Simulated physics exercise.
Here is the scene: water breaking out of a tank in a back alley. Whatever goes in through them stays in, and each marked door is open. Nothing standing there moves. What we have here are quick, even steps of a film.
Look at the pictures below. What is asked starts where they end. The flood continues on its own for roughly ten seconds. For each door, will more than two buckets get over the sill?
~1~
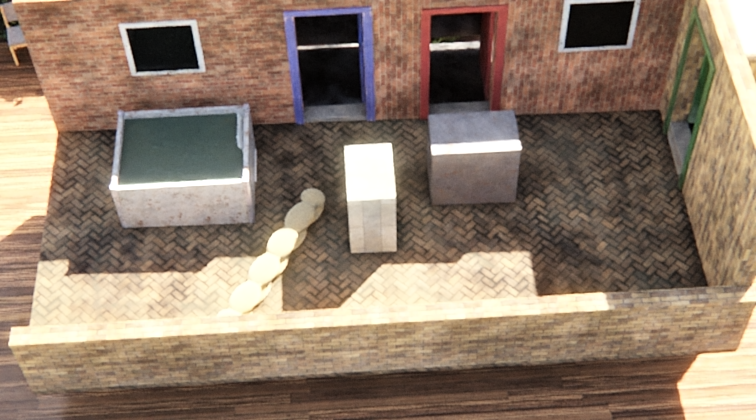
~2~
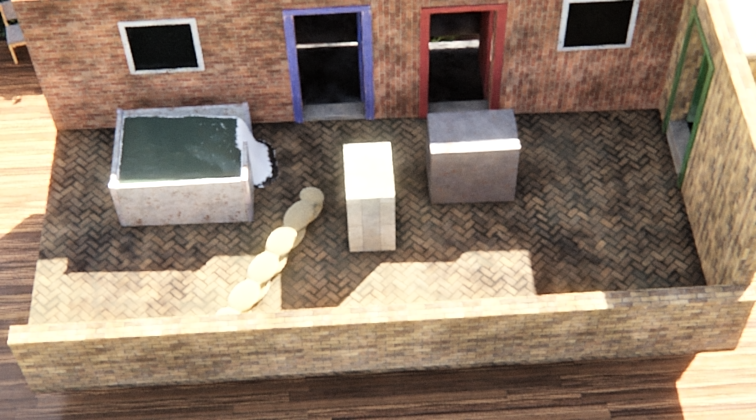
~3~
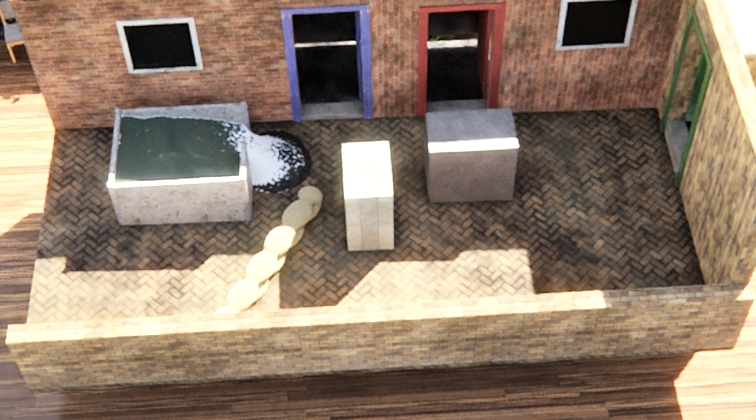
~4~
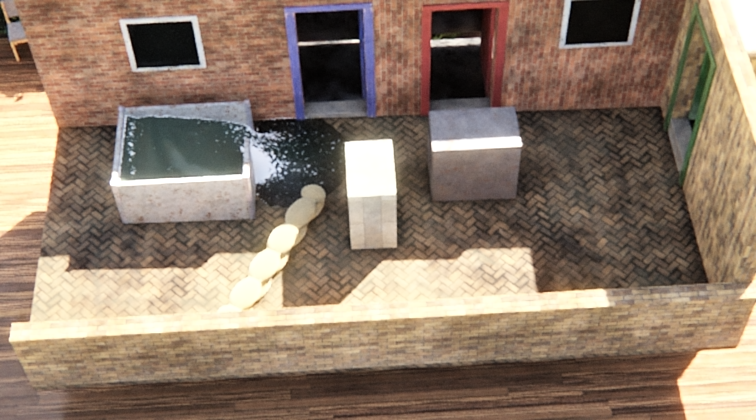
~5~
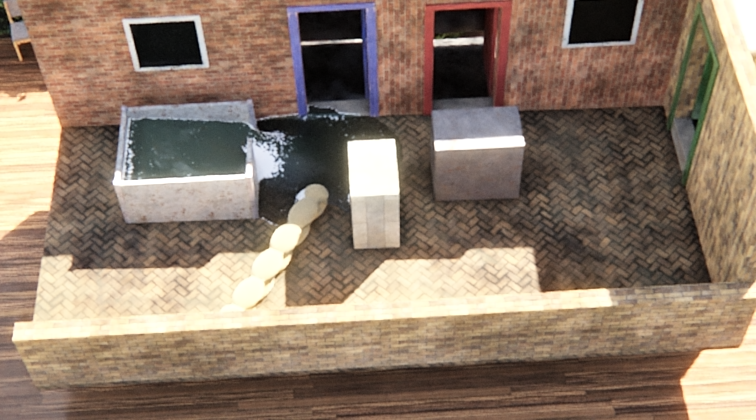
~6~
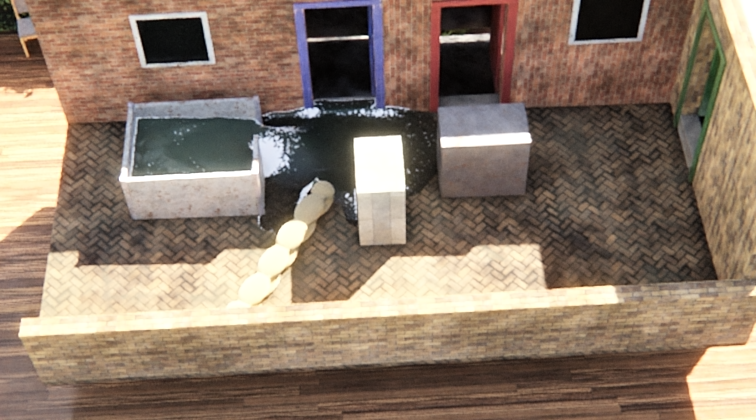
At the end, the red door will get more than two buckets. The green door will get two buckets at most. The blue door will get more than two buckets.
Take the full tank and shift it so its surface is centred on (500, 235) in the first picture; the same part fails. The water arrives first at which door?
The green door.
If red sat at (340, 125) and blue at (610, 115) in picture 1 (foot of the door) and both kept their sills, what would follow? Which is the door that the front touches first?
The red one.
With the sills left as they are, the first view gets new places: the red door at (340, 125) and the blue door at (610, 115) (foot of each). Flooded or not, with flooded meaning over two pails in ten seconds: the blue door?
I'd say the blue one tops the limit.
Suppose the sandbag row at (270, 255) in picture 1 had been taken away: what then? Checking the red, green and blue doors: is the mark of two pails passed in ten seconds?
Then: The red door takes more; the green door lets less in; the blue door lets more in.
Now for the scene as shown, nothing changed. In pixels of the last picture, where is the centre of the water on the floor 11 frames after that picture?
Around pixel (316, 170) of the last picture.
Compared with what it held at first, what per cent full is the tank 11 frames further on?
Near 48 in a hundred.
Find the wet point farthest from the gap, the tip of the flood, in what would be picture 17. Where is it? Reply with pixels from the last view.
My guess would be about (661, 107).
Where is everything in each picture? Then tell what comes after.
The open tank at (183, 150) is whole and still, in the first picture.
The front is at (255, 143), out from the gap at (248, 152), in the second picture.
Water pours out at (246, 152) and has run to (305, 166), in the third picture.
Water pours out at (249, 150) and has run to a hidden place, in the fourth picture.
Water pours out at (252, 150) and has run to a hidden place, in the fifth picture.
The front is at a hidden place, out from the gap at (258, 146), in the sixth picture.
A moment on, water covers 25 % of the floor; the red door wet at the sill, nothing in, the green door not reached, the blue door over two buckets in.
Next, water covers 40 % of the floor; the red door under two buckets in, the green door wet at the sill, nothing in, the blue door over two buckets in.
Then, water covers 50 % of the floor; the red door over two buckets in, the green door under two buckets in, the blue door over two buckets in.
Later, water covers 65 % of the floor; the red door over two buckets in, the green door under two buckets in, the blue door over two buckets in.
In the end, water covers 65 % of the floor; the red door over two buckets in, the green door under two buckets in, the blue door over two buckets in.
